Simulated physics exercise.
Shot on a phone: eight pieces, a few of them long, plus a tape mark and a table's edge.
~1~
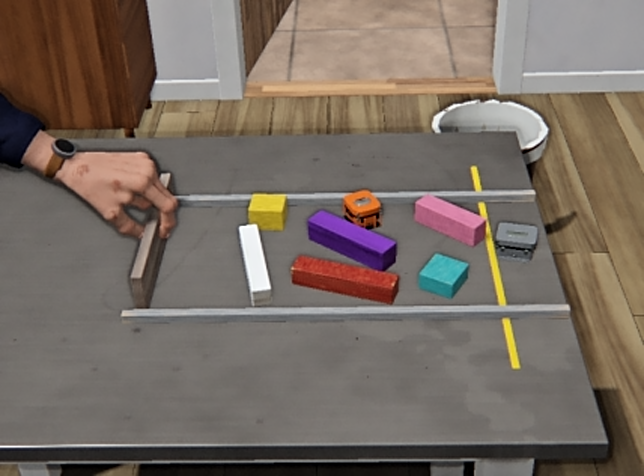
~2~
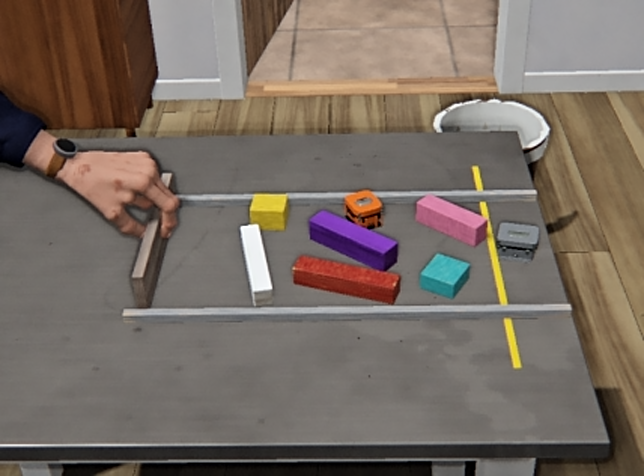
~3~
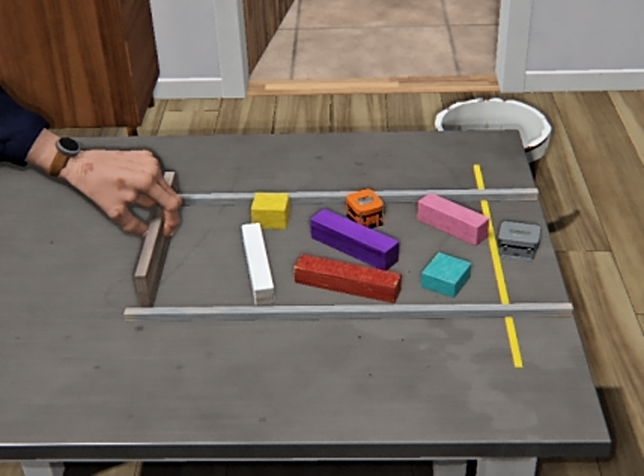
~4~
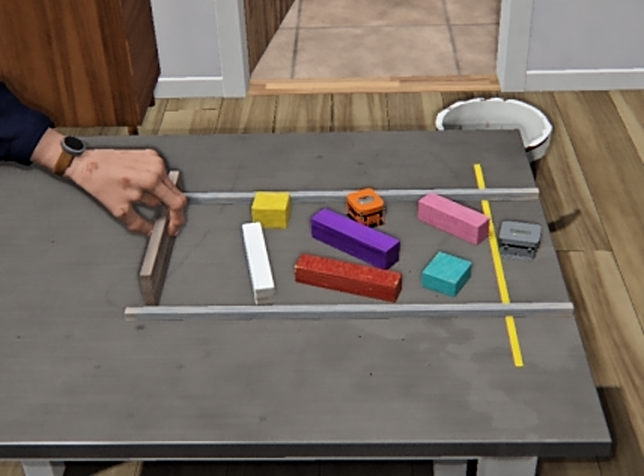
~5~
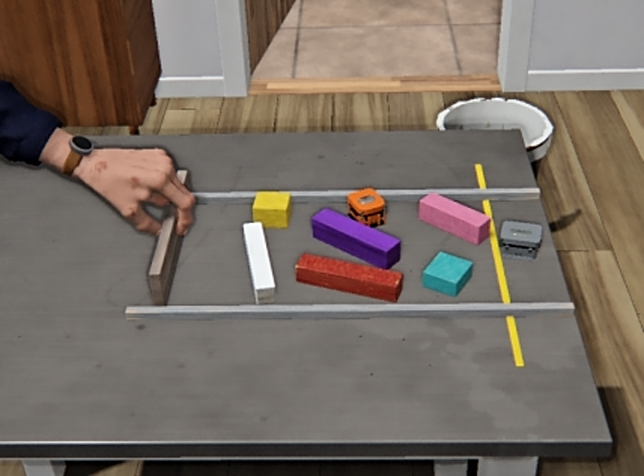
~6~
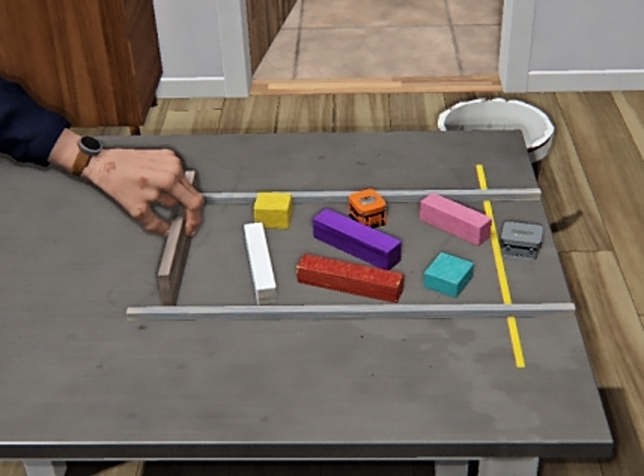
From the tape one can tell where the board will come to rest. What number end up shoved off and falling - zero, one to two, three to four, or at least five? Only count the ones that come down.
Falls: Three or four.
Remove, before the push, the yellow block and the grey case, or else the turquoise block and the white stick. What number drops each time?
Result, first then second: 1, 2.
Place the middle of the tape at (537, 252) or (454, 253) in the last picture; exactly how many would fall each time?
Per try: 6; 0.
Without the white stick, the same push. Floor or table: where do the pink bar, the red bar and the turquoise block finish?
Note: Pink bar is off by the end; red bar is on by the end; turquoise block is off by the end.
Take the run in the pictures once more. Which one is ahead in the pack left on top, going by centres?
It's the red bar that ends up nearest.
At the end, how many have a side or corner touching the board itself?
Number in contact with it: 2.
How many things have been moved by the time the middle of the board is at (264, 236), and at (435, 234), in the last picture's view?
So 2, and at the other place 8.
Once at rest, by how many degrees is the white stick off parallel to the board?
Angle: Roughly 0 degrees.
Soon after, none off yet; grey case at rest near (521, 242); pink bar at rest near (455, 219); turquoise block at rest near (449, 275).
After that, none off yet; grey case displaced a little near (533, 248); pink bar displaced a little near (490, 220); turquoise block displaced about its own width near (491, 267).
In the end, the number that fall off is three or four; gone, turquoise block, pink bar and grey case.
